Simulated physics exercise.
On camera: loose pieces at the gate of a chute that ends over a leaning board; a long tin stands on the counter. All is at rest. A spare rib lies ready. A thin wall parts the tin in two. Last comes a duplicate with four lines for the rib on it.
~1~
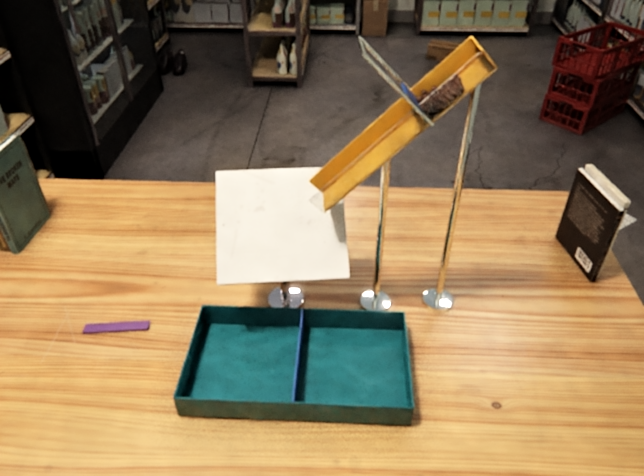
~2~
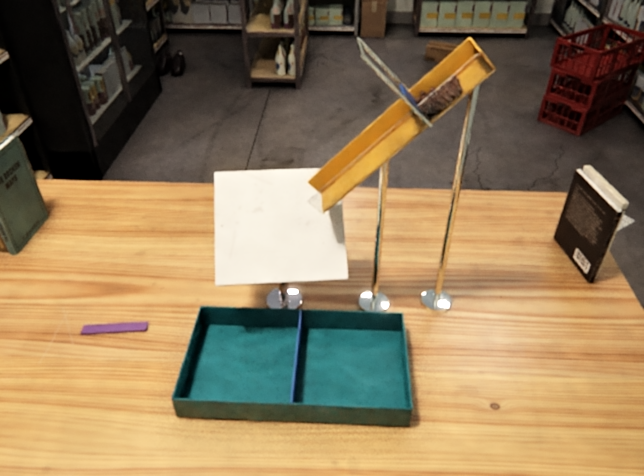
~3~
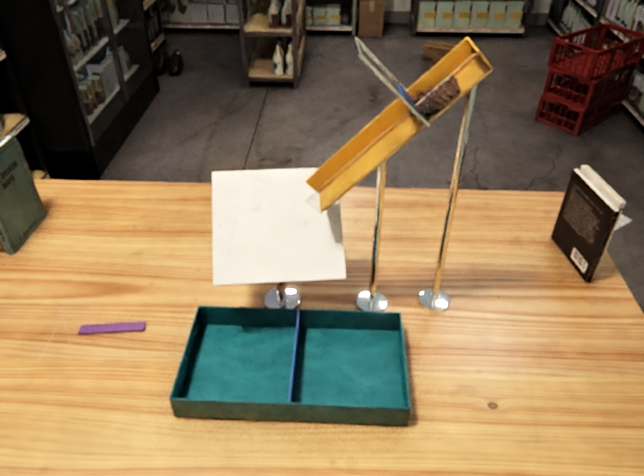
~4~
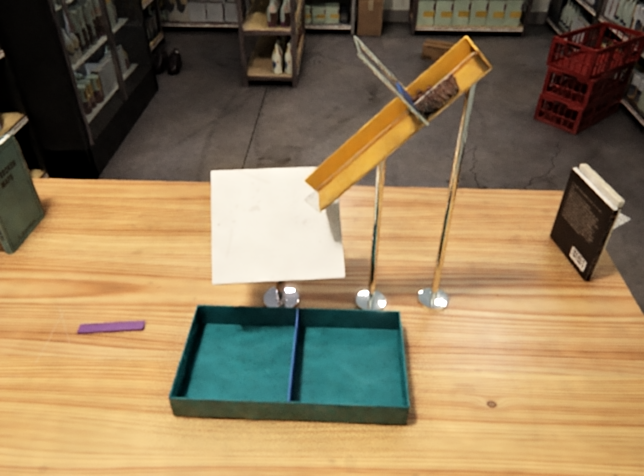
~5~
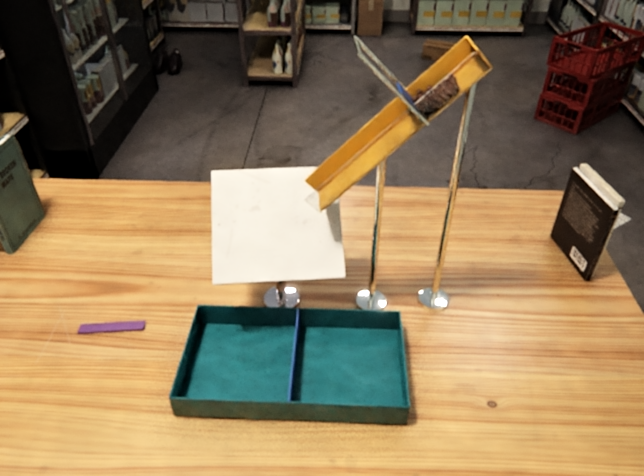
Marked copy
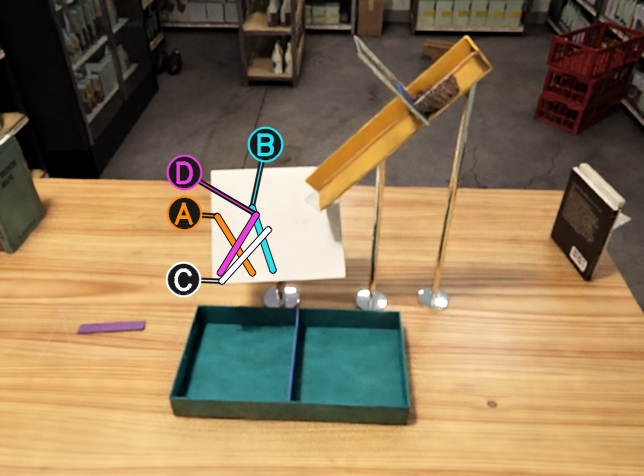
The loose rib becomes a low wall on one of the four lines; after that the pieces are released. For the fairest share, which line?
I would pick line B.
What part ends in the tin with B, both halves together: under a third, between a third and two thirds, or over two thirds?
Over two thirds.
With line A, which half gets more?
The left half.
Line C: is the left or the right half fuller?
The left half.
On the marked copy, line A from (217, 216) to (252, 272); line B from (252, 207) to (273, 270); line C from (268, 229) to (221, 281); line D from (256, 214) to (220, 273).
If A is chosen, of what is caught, nearly all in the left half, a small part in the right.
If B is chosen, of what is caught, about two thirds in the left half, about a third in the right.
If C is chosen, of what is caught, nearly all in the left half, a stray few in the right.
If D is chosen, of what is caught, nearly all in the left half, a stray few in the right.
